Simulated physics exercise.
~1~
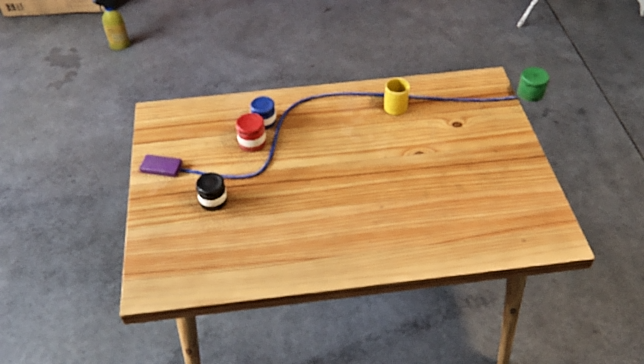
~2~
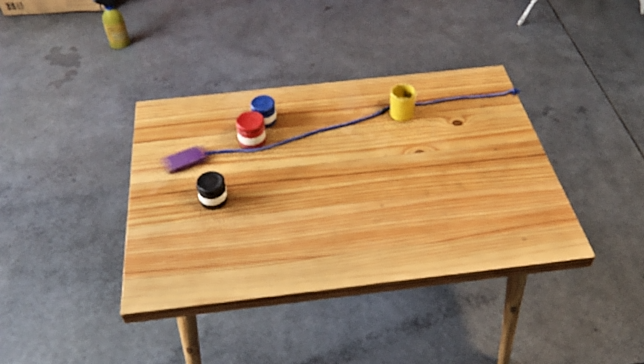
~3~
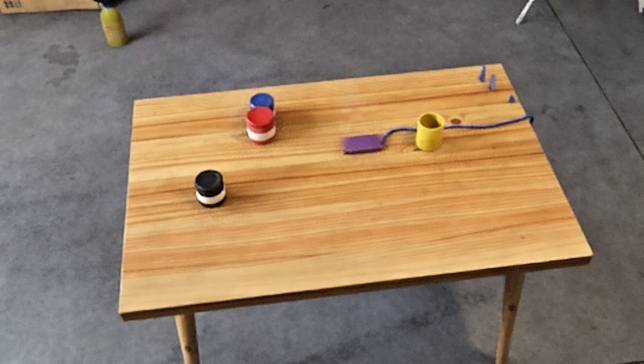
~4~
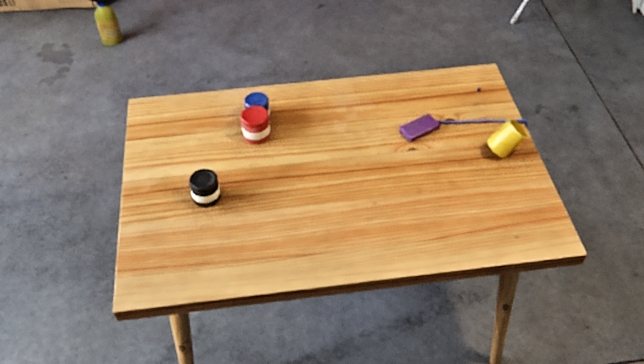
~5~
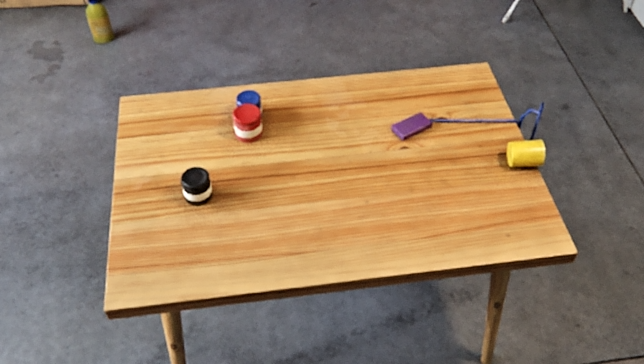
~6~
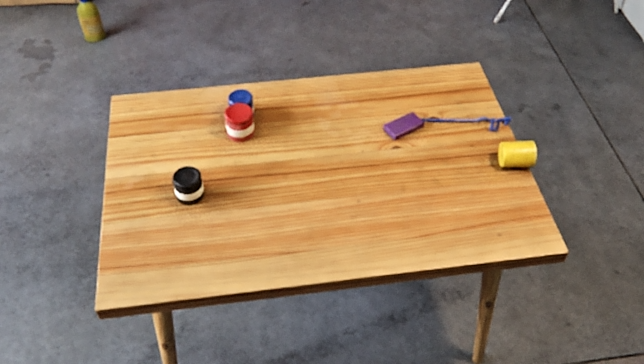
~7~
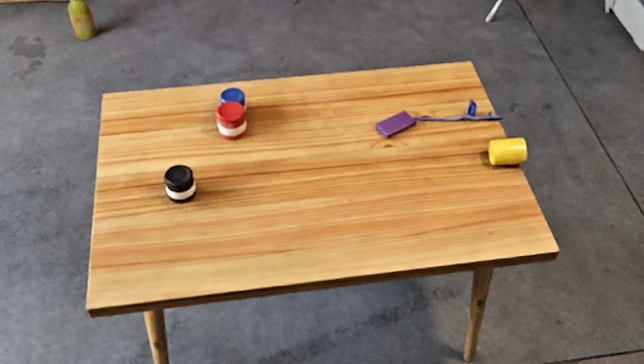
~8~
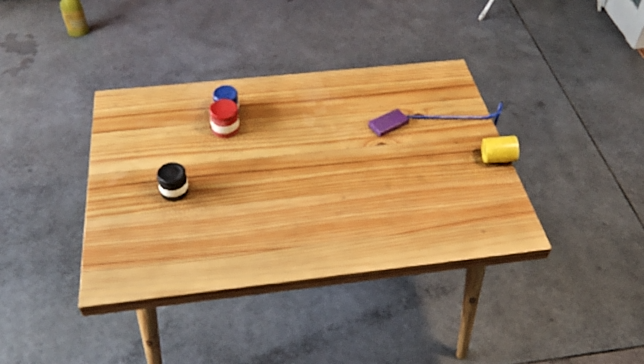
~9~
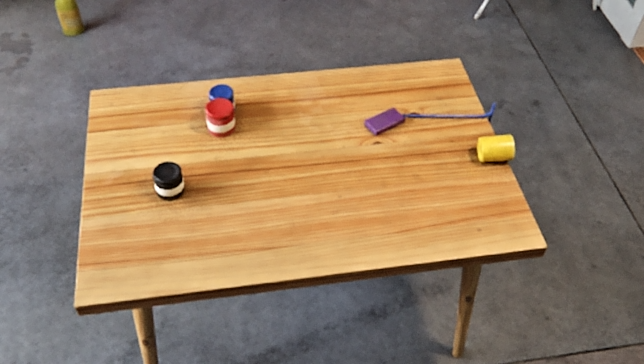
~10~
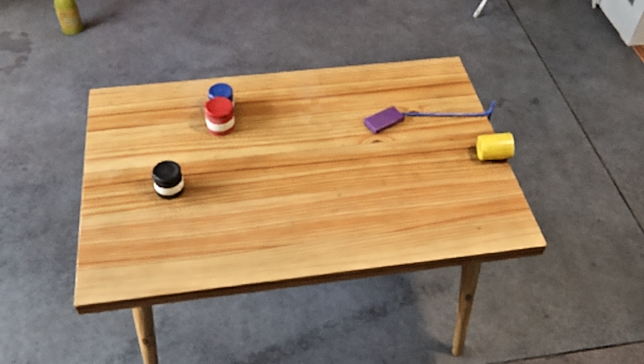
Purple block sliding right across a wooden table, pulled by a blue cord, as a yellow cup tips onto its side near the edge.
